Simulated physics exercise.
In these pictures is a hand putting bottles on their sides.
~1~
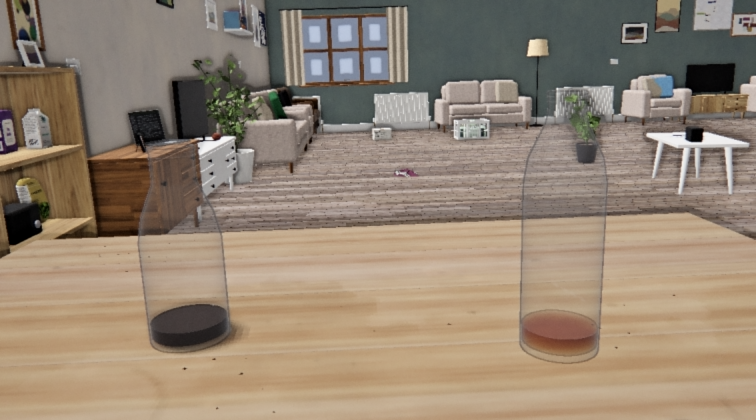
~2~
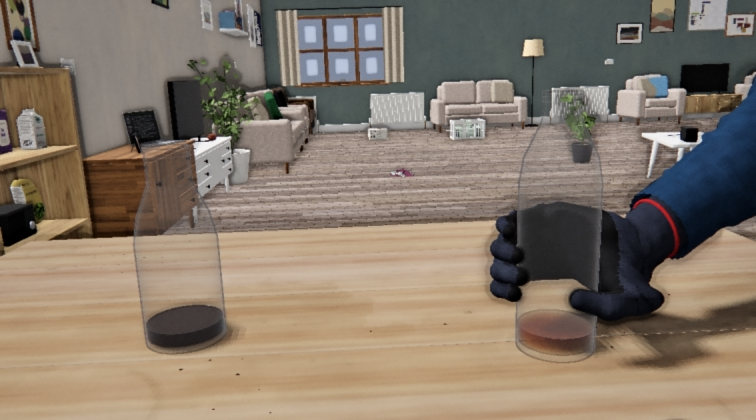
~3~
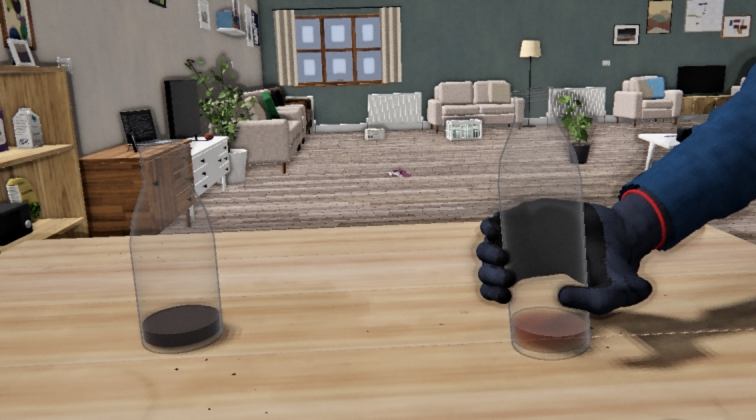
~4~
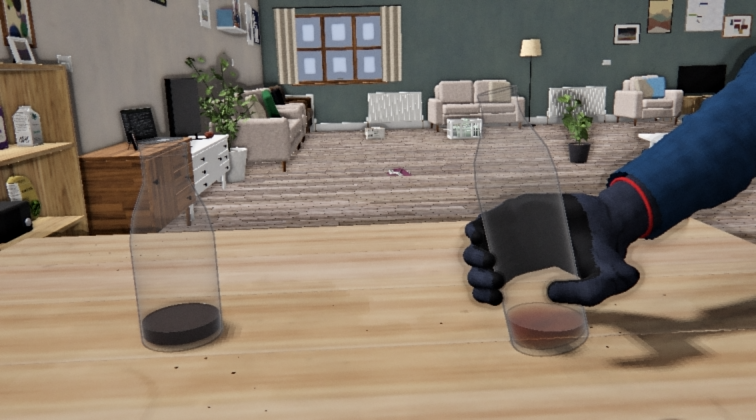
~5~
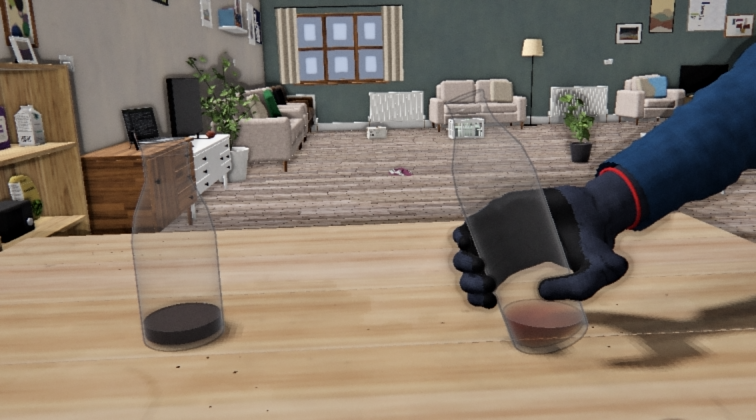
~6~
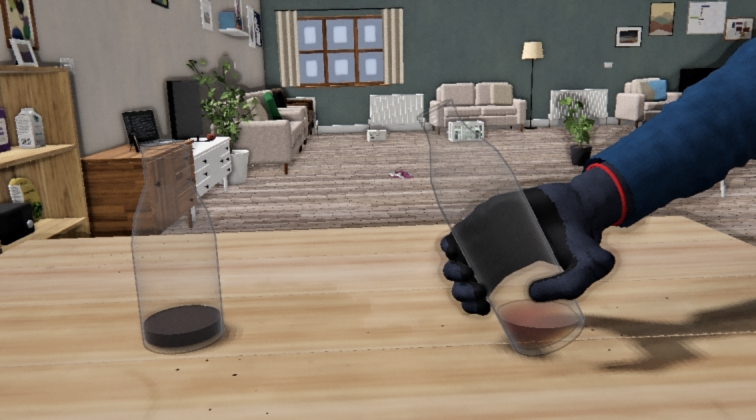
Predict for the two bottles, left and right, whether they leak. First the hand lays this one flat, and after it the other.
Left: Stays leak-free. Right: Stays leak-free.
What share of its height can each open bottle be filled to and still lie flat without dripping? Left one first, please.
Roughly 16 % and 22 %.
Shortly, the right bottle is nearly down; right bottle, no leak.
Then, the right bottle lies flat; right bottle, no leak.
At the finish, both lie flat; right bottle, no leak; left bottle, no leak.
